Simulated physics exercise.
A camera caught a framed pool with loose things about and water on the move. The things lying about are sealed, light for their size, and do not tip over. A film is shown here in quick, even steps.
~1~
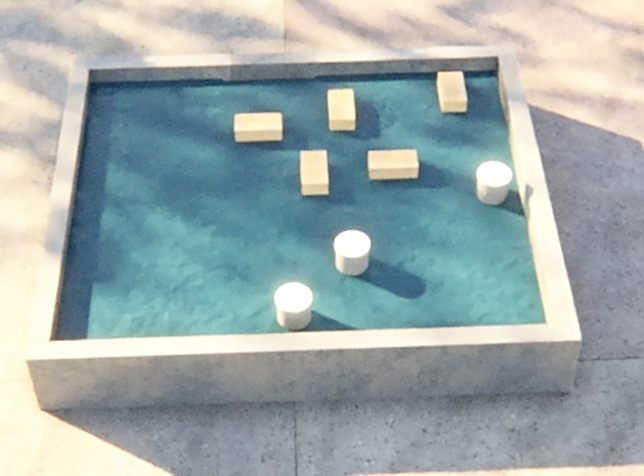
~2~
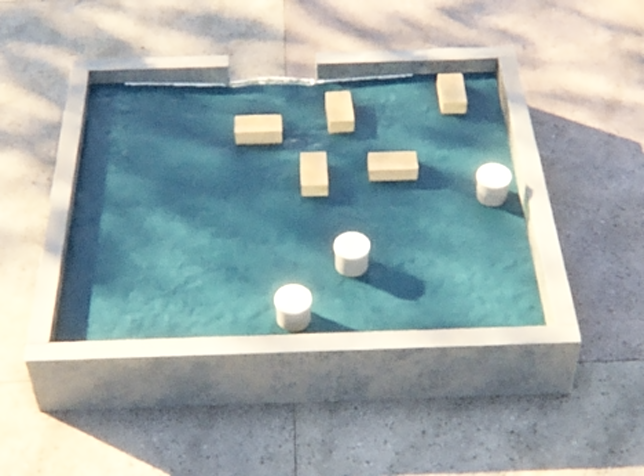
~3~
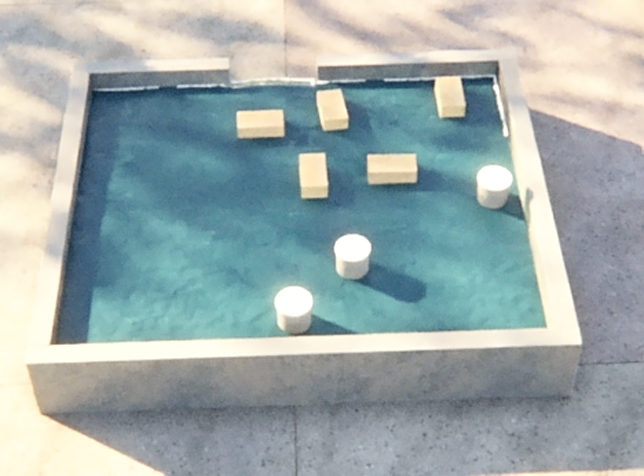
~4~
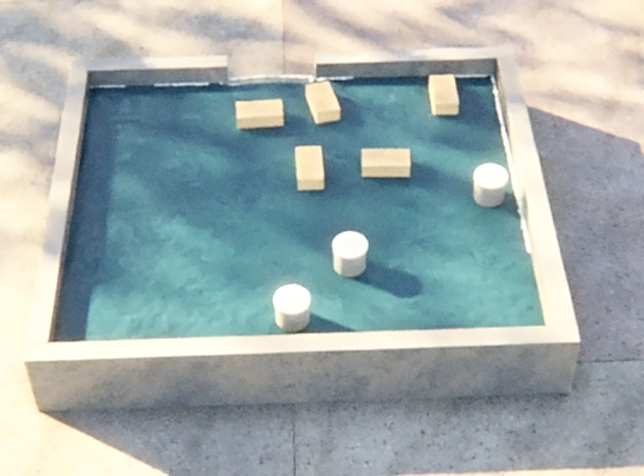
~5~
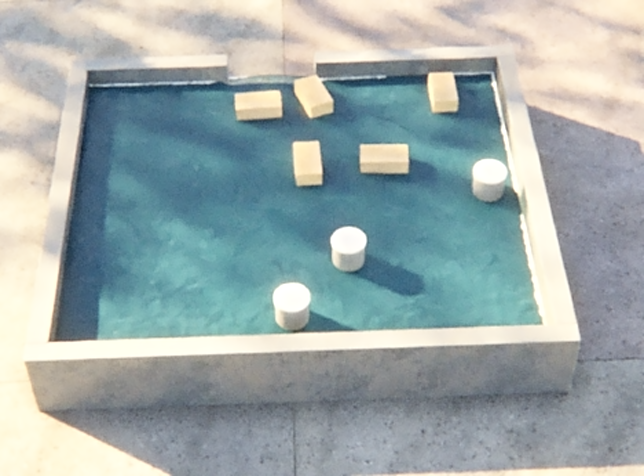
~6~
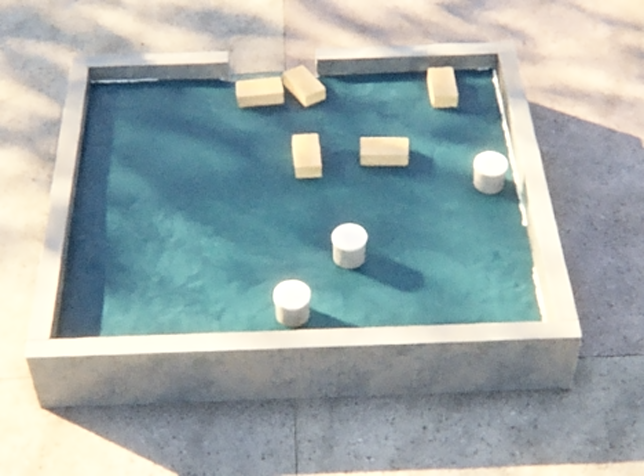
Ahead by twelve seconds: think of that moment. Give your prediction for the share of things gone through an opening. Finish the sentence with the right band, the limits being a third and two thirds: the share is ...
The share is from a third to two thirds.
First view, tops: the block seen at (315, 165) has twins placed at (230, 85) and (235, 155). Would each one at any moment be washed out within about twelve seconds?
First: Exits; second: Exits.
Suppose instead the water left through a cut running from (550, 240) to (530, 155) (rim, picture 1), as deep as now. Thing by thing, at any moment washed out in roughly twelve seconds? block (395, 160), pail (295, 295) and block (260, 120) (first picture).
For the three items in order: Escaped, contained, contained.
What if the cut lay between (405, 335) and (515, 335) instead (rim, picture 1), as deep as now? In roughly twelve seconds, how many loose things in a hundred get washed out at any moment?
Roughly 40 per cent.
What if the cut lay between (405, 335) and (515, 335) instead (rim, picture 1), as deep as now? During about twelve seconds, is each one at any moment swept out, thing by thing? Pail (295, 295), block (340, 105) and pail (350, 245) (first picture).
In the order given, it's escaped, remains behind, escaped.
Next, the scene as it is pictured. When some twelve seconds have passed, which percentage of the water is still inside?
Estimate: About 70 %.
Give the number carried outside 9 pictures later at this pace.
The count is 2.
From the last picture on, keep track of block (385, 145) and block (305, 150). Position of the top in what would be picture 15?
Roughly (363, 129) for one and (294, 120) for the other.
A moment on, 2 of 8 are out; 6 afloat.
Next, 2 of 8 are out; 6 afloat.
Later, 2 of 8 are out; 6 afloat.
In the end, 3 of 8 are out; 5 afloat.
